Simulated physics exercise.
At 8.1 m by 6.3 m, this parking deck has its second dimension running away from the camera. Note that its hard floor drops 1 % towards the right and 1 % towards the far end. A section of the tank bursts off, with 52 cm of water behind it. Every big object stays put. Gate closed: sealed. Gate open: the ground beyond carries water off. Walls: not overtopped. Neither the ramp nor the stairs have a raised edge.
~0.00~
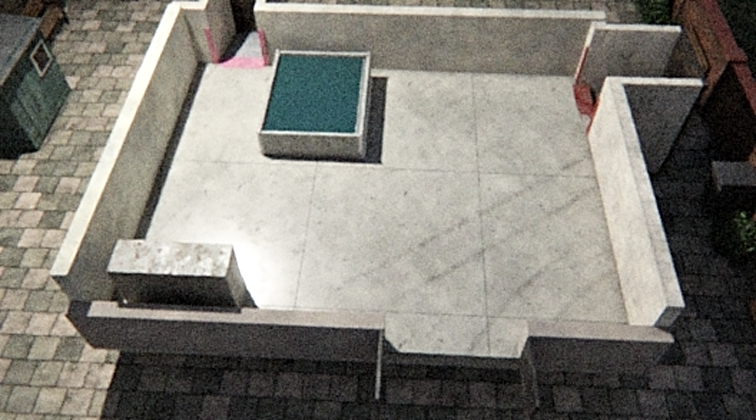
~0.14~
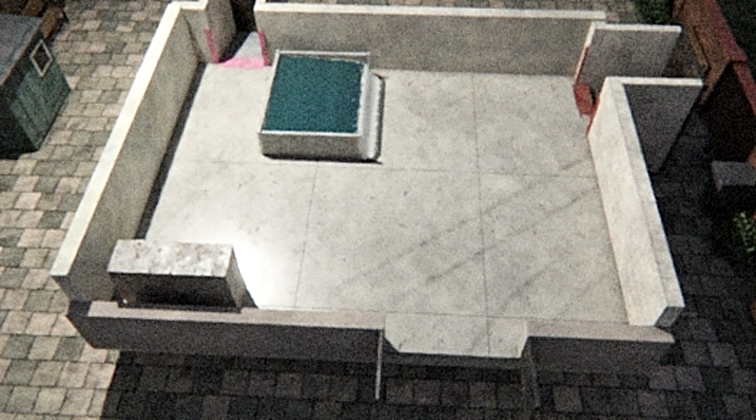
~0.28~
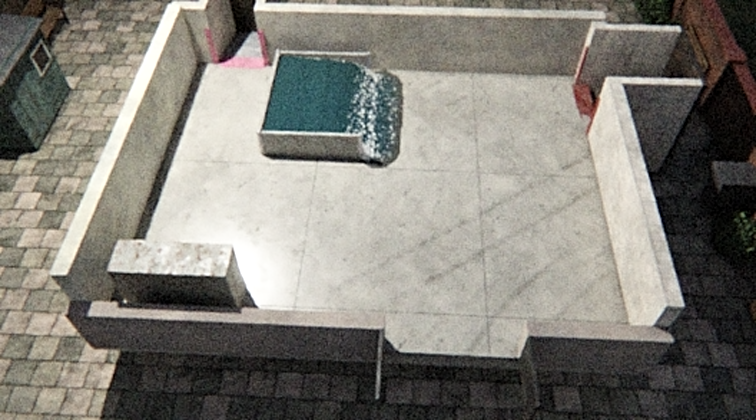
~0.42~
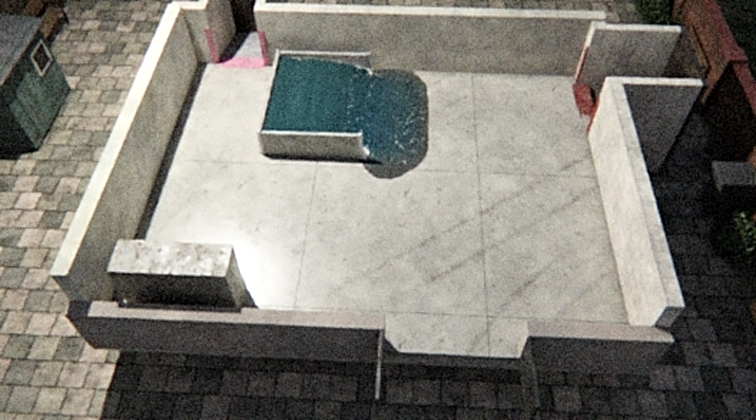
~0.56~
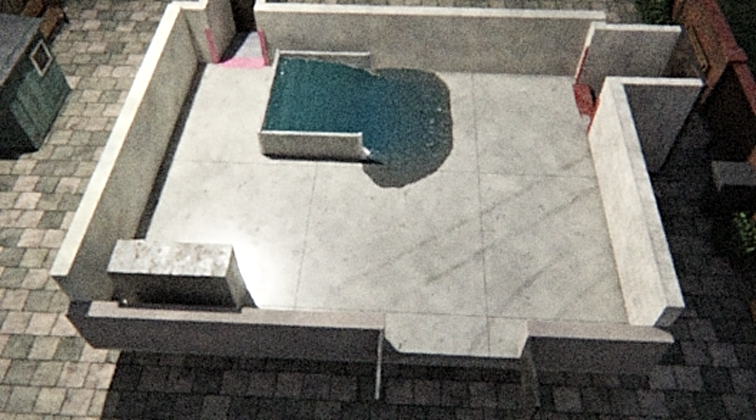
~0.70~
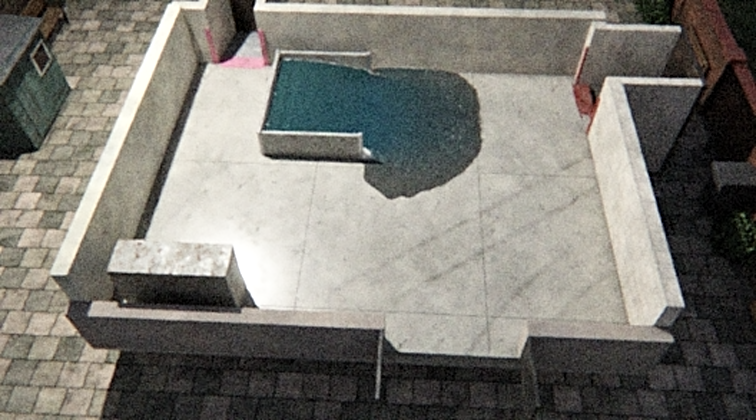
Blue-green water pours from the right side of a raised tank and spreads across the pale floor.
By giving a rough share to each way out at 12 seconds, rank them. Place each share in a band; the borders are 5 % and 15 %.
Split: Gate opening, not even 5 %; flight of stairs down (marked red), above 15 %; ramp down (marked pink), less than 5 %.
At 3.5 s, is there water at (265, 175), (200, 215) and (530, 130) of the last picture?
Going through the three points: Not yet touched, then not yet touched, then awash.
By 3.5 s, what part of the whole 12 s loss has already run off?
By that point, around 40 percent.
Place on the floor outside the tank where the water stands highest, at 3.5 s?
Look around (569, 81).
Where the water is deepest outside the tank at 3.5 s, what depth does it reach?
Some 22 cm deep.
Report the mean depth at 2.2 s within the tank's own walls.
The mean depth is some 15 cm.
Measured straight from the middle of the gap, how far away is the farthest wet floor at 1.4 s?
4.4 m.
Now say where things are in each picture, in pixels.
In the first frame, still water, 52 cm deep, in the tank at (317, 94).
In the second frame, water pours out at (364, 108) and has run 1.2 m, to (365, 161); deepest outside 23 cm, 52 cm at the tank's back.
In the third frame, the front is at (380, 164), 1.4 m from the gap at (364, 109); 1.5 m2 of floor is under water; 52 cm left at the back of the tank.
In the fourth frame, the front is at (389, 174), 1.6 m from the gap at (364, 110); 3.1 m2 of floor is under water; 52 cm left at the back of the tank.
In the fifth frame, the front is at (435, 166), 1.9 m from the gap at (364, 110); 4.5 m2 of floor is under water; 46 cm left at the back of the tank.
In the sixth frame, water pours out at (364, 111) and has run 2.3 m, to (473, 93); deepest outside 24 cm, 44 cm at the tank's back.
After 1.4 s water covers 30 % of the floor and is deepest (22 cm) near (370, 103); gone so far, the gate opening 0 %, the flight of stairs down (marked red) 0 %, the ramp down (marked pink) 0 %.
After 2.2 s water covers 35 % of the floor and is deepest (35 cm) near (569, 81); gone so far, the gate opening 0 %, the flight of stairs down (marked red) 5 %, the ramp down (marked pink) 0 %.
After 3.5 s water covers 40 % of the floor and is deepest (24 cm) near (584, 111); gone so far, the gate opening 0 %, the flight of stairs down (marked red) 23 %, the ramp down (marked pink) 0 %.
After 7.0 s water covers 50 % of the floor and is deepest (10 cm) near (560, 81); gone so far, the gate opening 1 %, the flight of stairs down (marked red) 44 %, the ramp down (marked pink) 0 %.
After 12.0 s water covers 60 % of the floor and is deepest (6 cm) near (557, 110); gone so far, the gate opening 2 %, the flight of stairs down (marked red) 55 %, the ramp down (marked pink) 0 %.
